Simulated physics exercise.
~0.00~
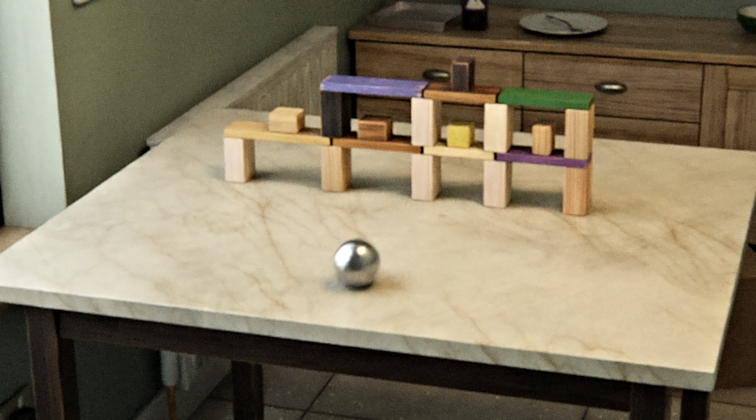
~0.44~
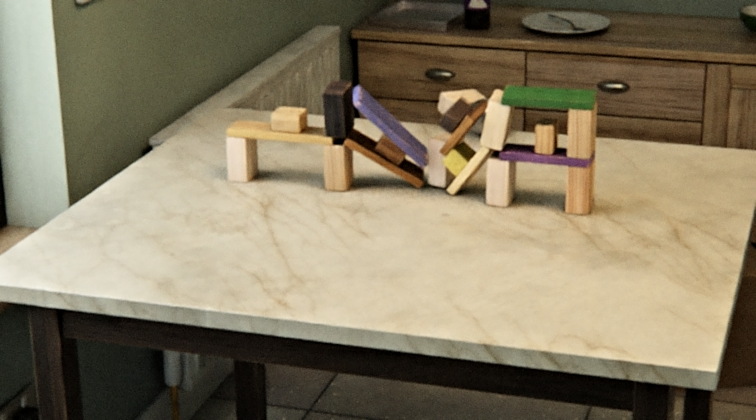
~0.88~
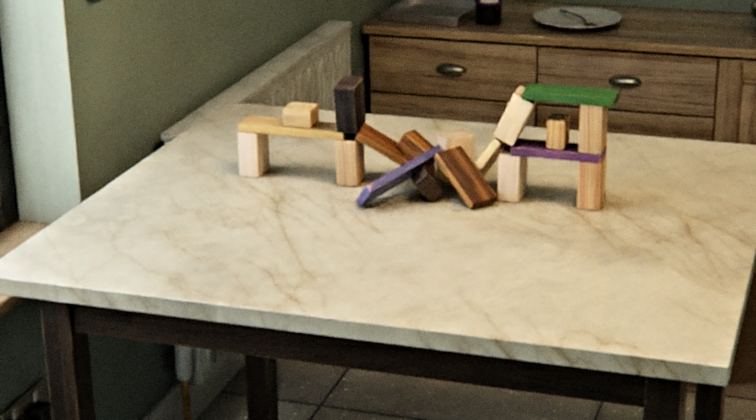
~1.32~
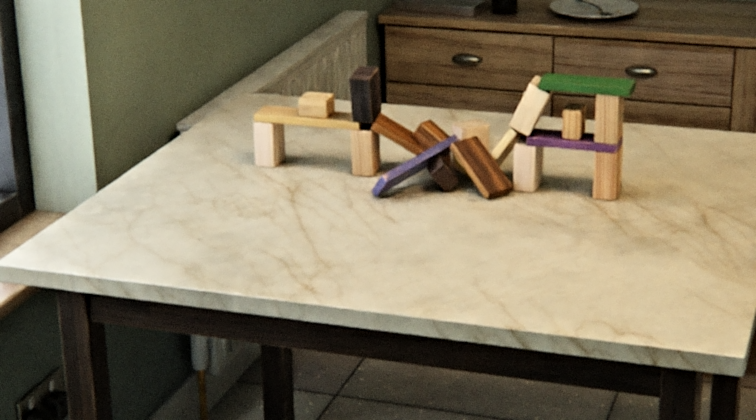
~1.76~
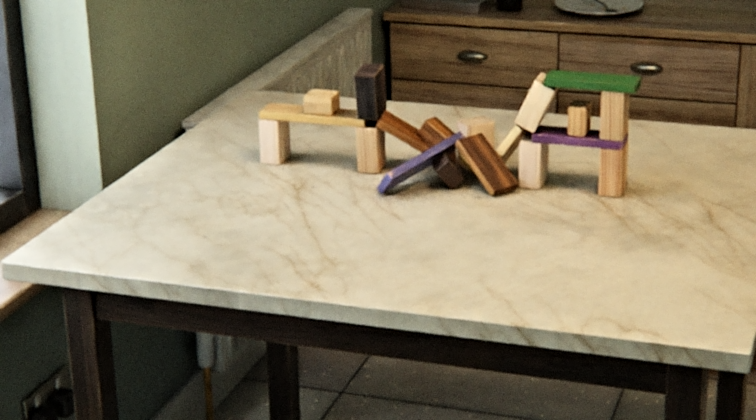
A two-storey row of wooden posts and planks stands toward the back of a marble-topped table, seen from slightly above, with a wooden sideboard behind. A shiny steel ball is in front of it, below a blue-purple plank at upper left, a yellow block near the middle and a green plank at upper right. The ball disappears among the blocks as the middle gives way, and the blue-purple plank and yellow block tip downward. The blue-purple plank ends slanted in front of a heap of brown pieces, while the left section and green-topped right section remain standing, a pale post leaning between.
